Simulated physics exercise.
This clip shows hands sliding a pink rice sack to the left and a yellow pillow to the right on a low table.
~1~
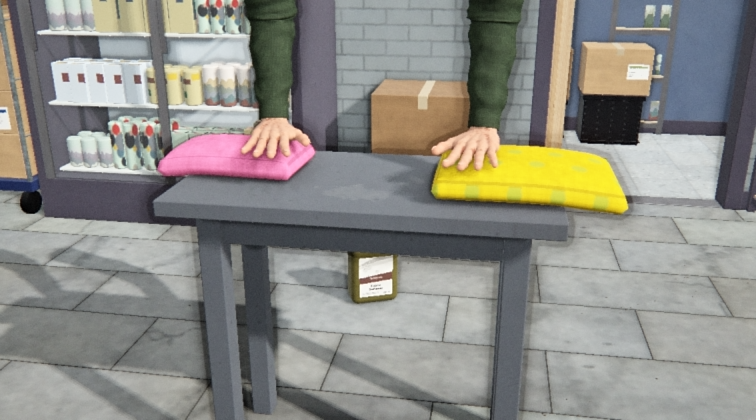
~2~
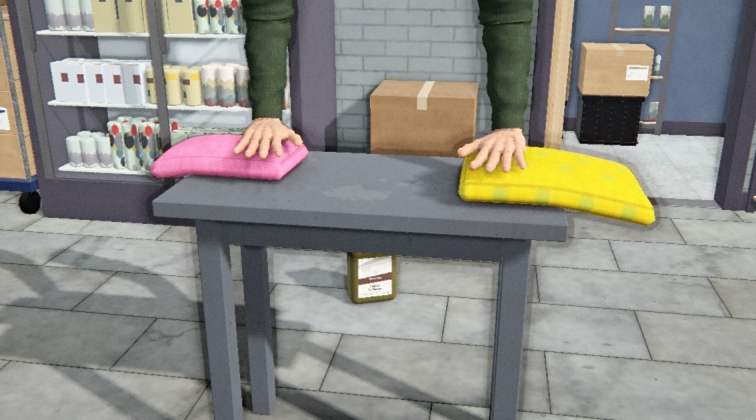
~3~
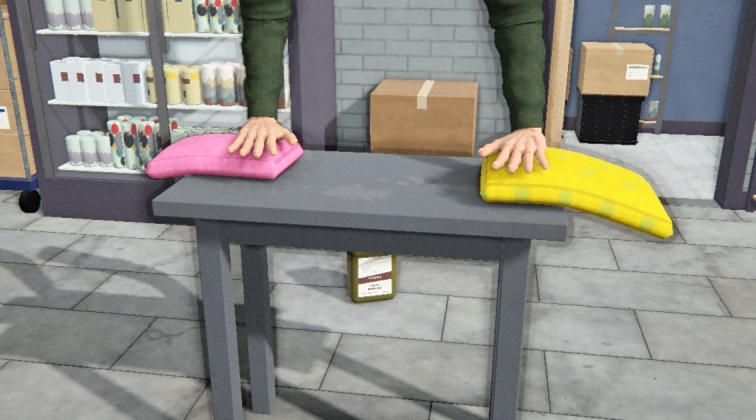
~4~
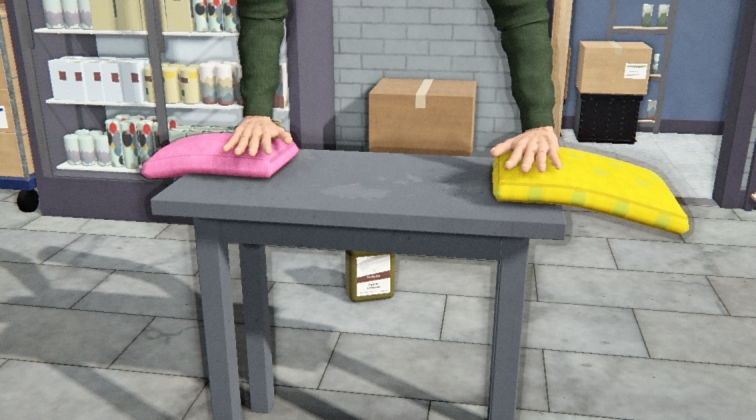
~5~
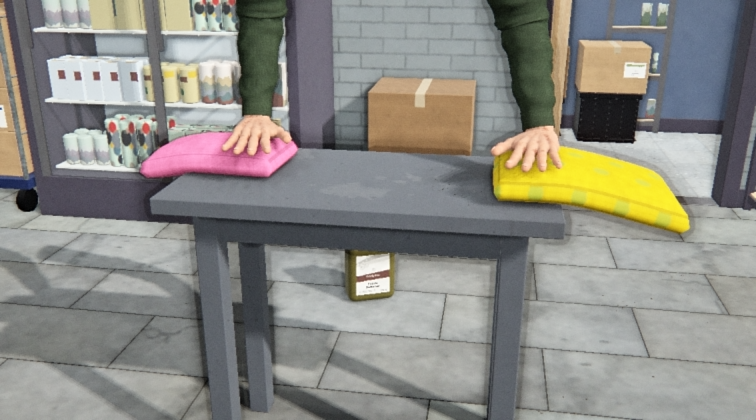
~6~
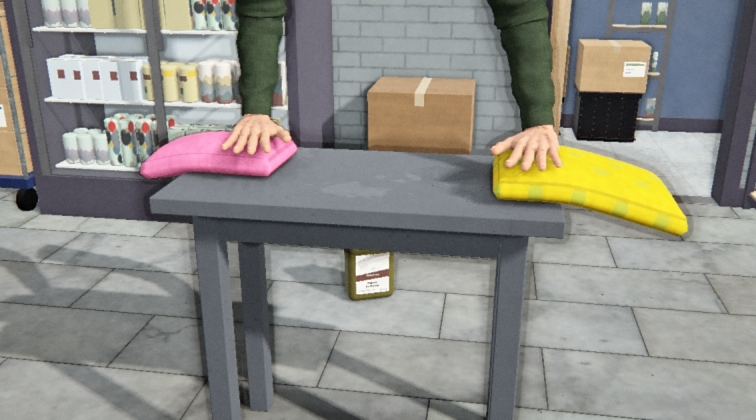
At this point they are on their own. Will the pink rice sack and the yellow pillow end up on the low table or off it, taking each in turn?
The pink rice sack ends up on it. The yellow pillow ends up off it.
Then, 0.28 s on from there, rice sack as it was left; pillow tipping outwards near (582, 203).
Then, 0.52 s on from there, rice sack as it was left; pillow falling near (567, 312).
Then, 0.76 s on from there, rice sack as it was left; pillow on the floor.
In the end, rice sack as it was left; pillow on the floor. The pink rice sack remains on top and the yellow pillow goes down.
